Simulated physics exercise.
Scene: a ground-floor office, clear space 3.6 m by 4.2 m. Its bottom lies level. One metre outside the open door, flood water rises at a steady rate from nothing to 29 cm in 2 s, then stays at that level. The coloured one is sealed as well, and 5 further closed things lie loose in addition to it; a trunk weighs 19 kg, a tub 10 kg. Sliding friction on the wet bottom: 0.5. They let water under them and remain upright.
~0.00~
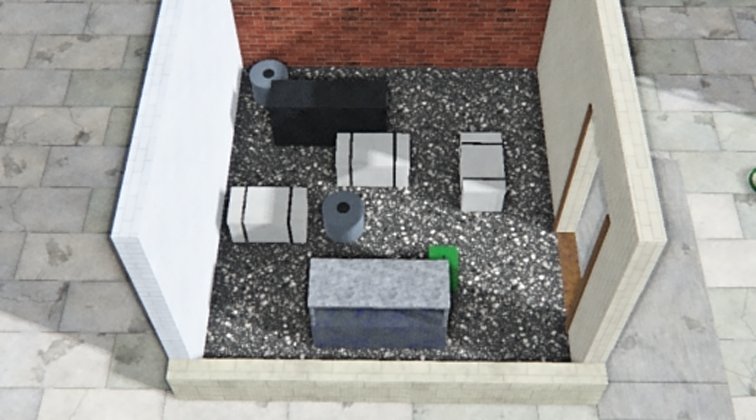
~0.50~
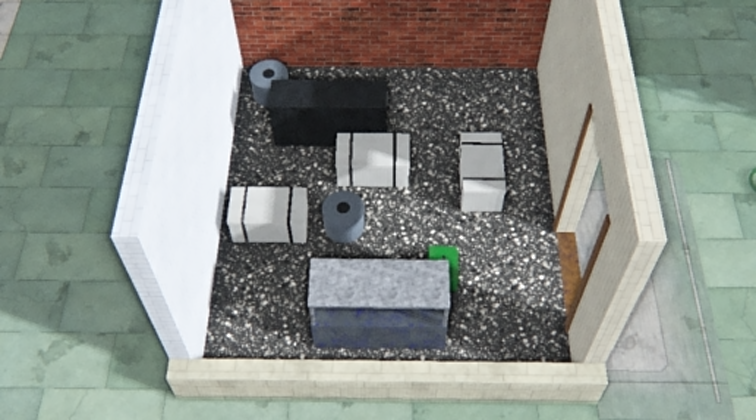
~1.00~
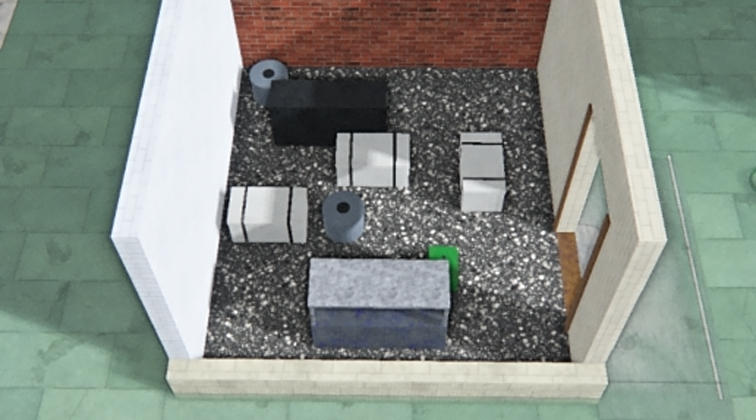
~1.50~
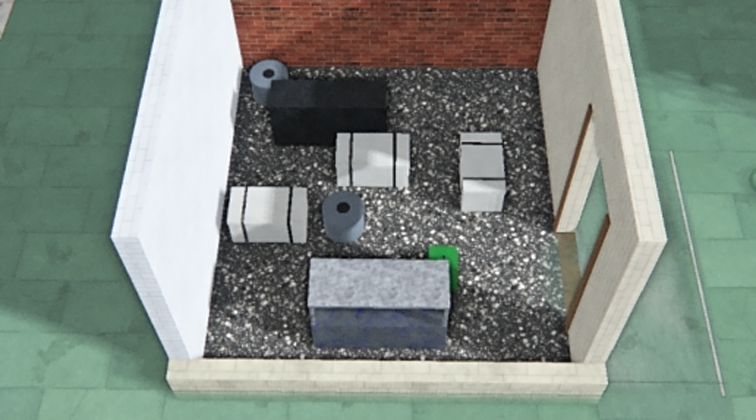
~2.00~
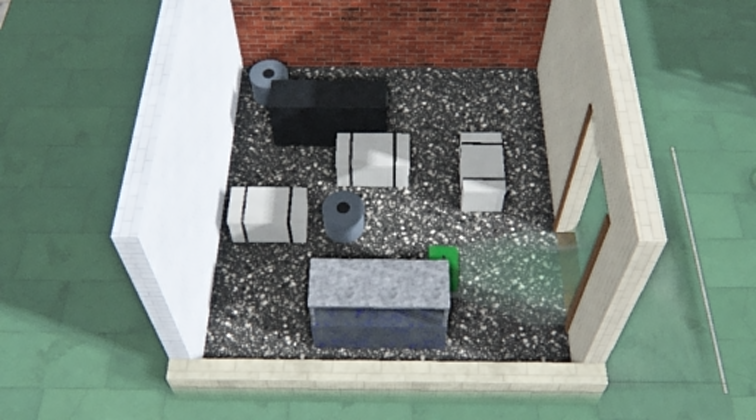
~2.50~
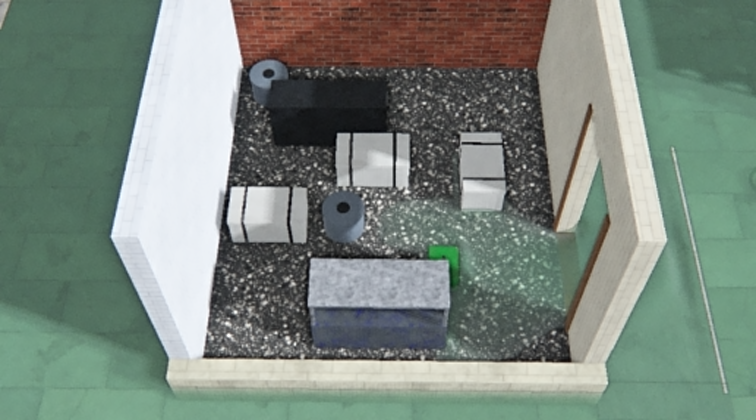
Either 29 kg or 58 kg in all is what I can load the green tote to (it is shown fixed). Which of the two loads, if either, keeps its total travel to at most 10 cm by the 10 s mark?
Only the heavier one.
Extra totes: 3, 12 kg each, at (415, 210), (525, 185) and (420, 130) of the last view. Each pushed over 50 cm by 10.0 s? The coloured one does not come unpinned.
One by one: Too far, not far enough and too far.
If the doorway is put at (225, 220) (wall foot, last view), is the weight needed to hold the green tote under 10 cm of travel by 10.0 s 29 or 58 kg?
If so, only the heavier one succeeds.
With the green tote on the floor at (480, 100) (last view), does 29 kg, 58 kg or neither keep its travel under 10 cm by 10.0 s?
Both loads work.
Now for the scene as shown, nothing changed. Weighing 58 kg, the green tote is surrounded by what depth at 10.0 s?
Close to 18 cm deep.
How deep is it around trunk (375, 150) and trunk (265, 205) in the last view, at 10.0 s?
Depth approx. 15 cm / 14 cm.
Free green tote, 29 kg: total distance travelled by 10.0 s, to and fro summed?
Close to 140 centimetres all told.
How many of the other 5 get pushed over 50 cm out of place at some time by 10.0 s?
The tally stands at 5.
After 3.5 s the green tote would be 43 cm from its start with 29 kg and 0 cm from its start with 58 kg; 12 cm of water round it then.
After 4.5 s the green tote would be 65 cm from its start with 29 kg and 0 cm from its start with 58 kg; 11 cm of water round it then.
After 7.0 s the green tote would be 95 cm from its start with 29 kg and 0 cm from its start with 58 kg; 13 cm of water round it then.
After 10.0 s the green tote would be 139 cm from its start with 29 kg and 0 cm from its start with 58 kg; 18 cm of water round it then.
